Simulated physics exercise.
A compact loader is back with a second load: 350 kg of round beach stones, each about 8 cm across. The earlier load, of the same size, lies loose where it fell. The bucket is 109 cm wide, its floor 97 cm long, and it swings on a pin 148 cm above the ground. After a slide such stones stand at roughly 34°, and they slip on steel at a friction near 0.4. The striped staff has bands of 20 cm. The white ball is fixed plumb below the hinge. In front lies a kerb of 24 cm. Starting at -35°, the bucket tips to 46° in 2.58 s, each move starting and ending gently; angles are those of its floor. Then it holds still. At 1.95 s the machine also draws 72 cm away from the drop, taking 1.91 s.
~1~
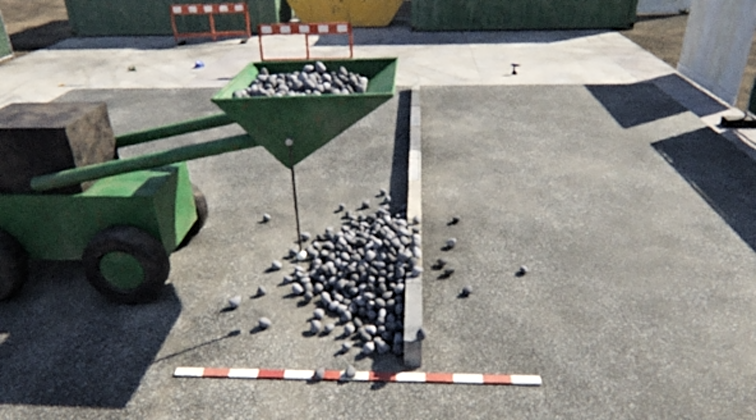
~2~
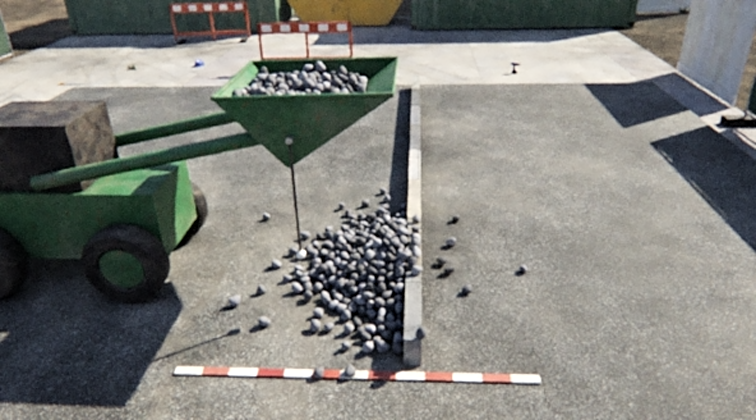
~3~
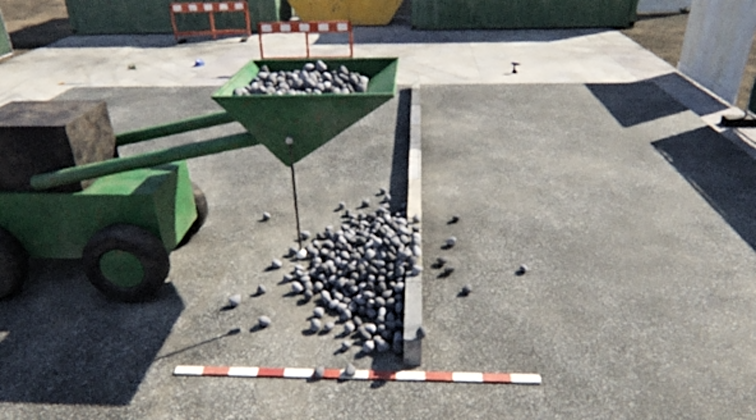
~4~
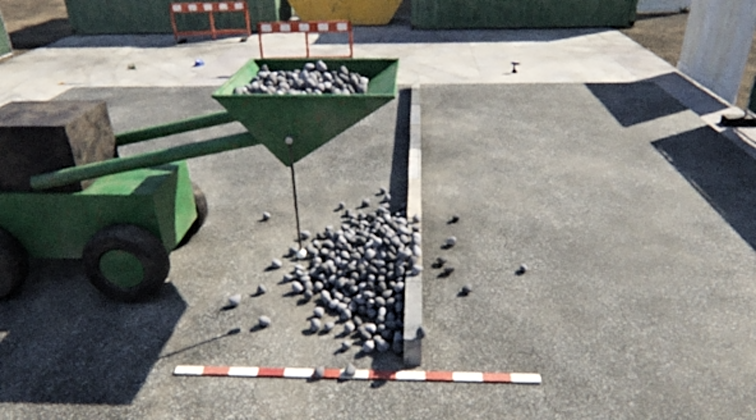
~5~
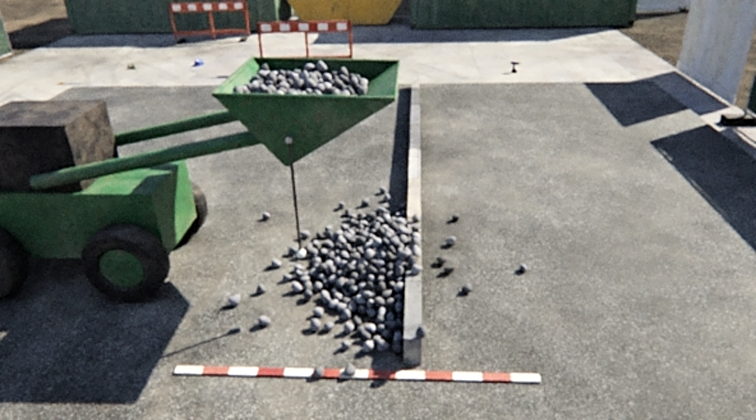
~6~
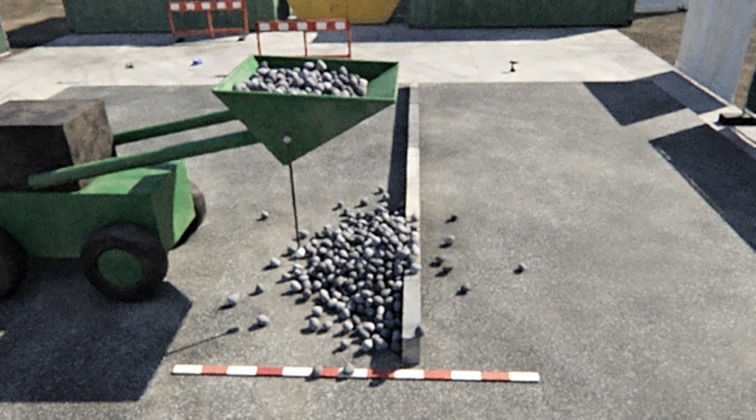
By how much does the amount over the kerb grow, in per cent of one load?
Close to 53 parts in a hundred.
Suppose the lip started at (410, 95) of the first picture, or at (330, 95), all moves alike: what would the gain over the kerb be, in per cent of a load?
Near 75 per cent from the first place, 0 from the second.
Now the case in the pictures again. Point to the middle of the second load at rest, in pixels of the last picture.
Near (425, 261).
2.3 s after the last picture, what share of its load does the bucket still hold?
About 0 per cent.
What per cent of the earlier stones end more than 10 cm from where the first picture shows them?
Roughly 10 per cent of them.
Then, 1.6 s after the last picture the floor is at 34°; in per cent of one load, 78 in the bucket, 120 on this side of the kerb, 2 over the kerb; the foremost stones are at (454, 251).
Then, 2.3 s after the last picture the floor is at 46°; in per cent of one load, 0 in the bucket, 148 on this side of the kerb, 52 over the kerb; the foremost stones are at (551, 280).
Then, 3.9 s after the last picture the floor is at 46°; in per cent of one load, 0 in the bucket, 145 on this side of the kerb, 55 over the kerb; the foremost stones are at (624, 286).
Then, 6.6 s after the last picture the floor is at 46°; in per cent of one load, 0 in the bucket, 145 on this side of the kerb, 55 over the kerb; the foremost stones are at (624, 286). Net gain over the kerb, 53.
